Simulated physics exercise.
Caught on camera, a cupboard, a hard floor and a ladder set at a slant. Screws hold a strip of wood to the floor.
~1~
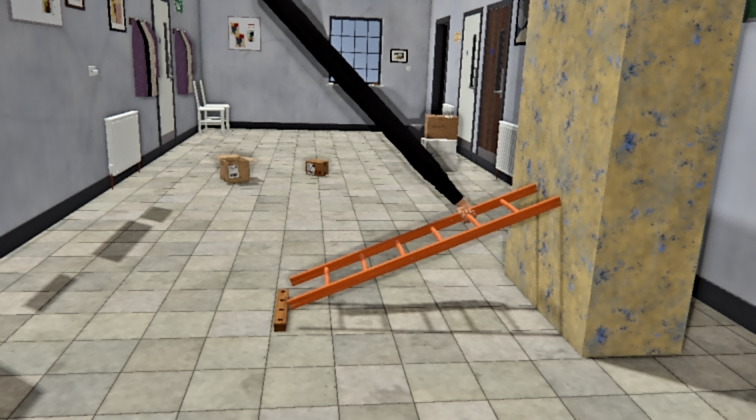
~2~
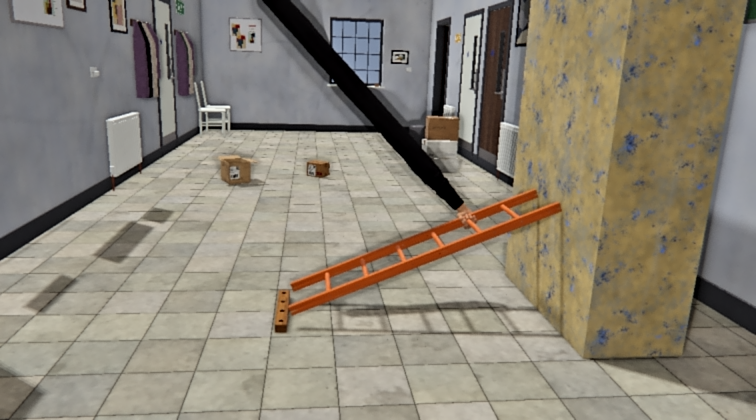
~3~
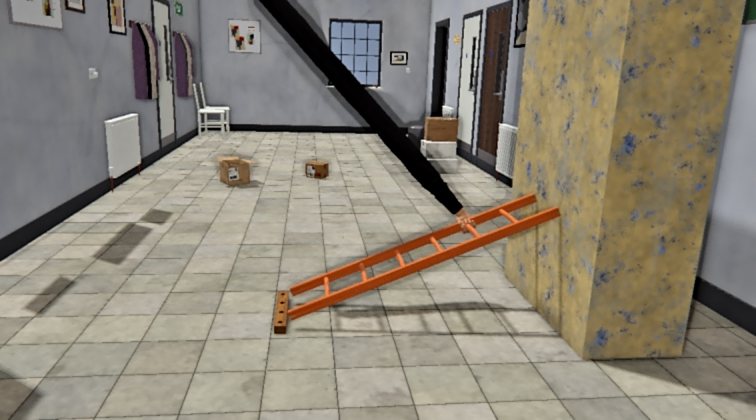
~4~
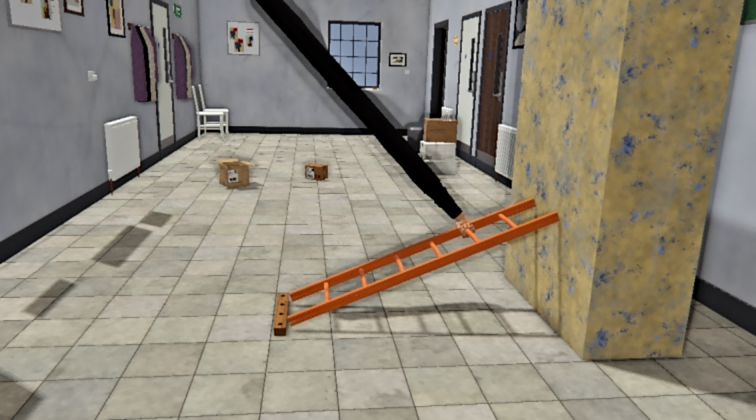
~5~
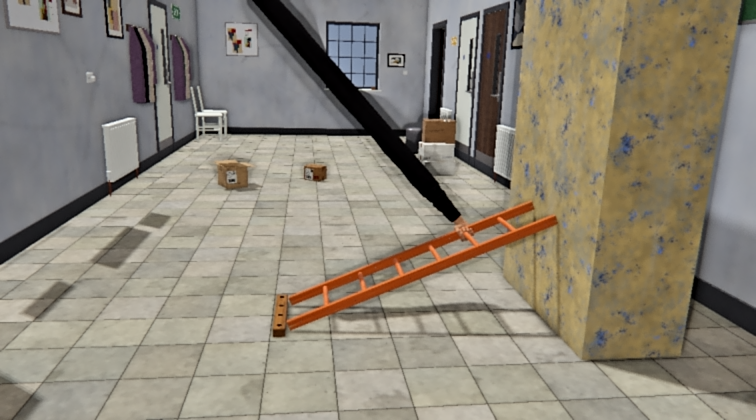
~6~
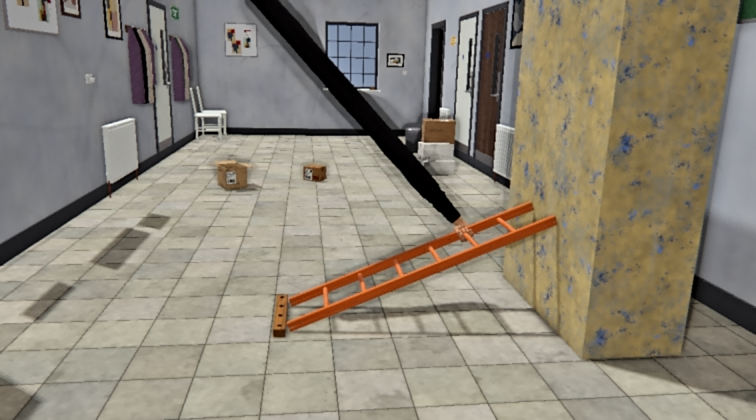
A black arm held an orange ladder near its raised right end and lowered it slightly, with its lower end by a wooden strip on the tiled floor, then kept holding it there.
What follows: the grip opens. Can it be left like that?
The orange ladder stays up.
Then, 0.10 s past the last view, orange ladder moving near (417, 265).
Then, 0.70 s past the last view, orange ladder at rest near (417, 264).
Finally, the orange ladder holds its place, near (417, 264).
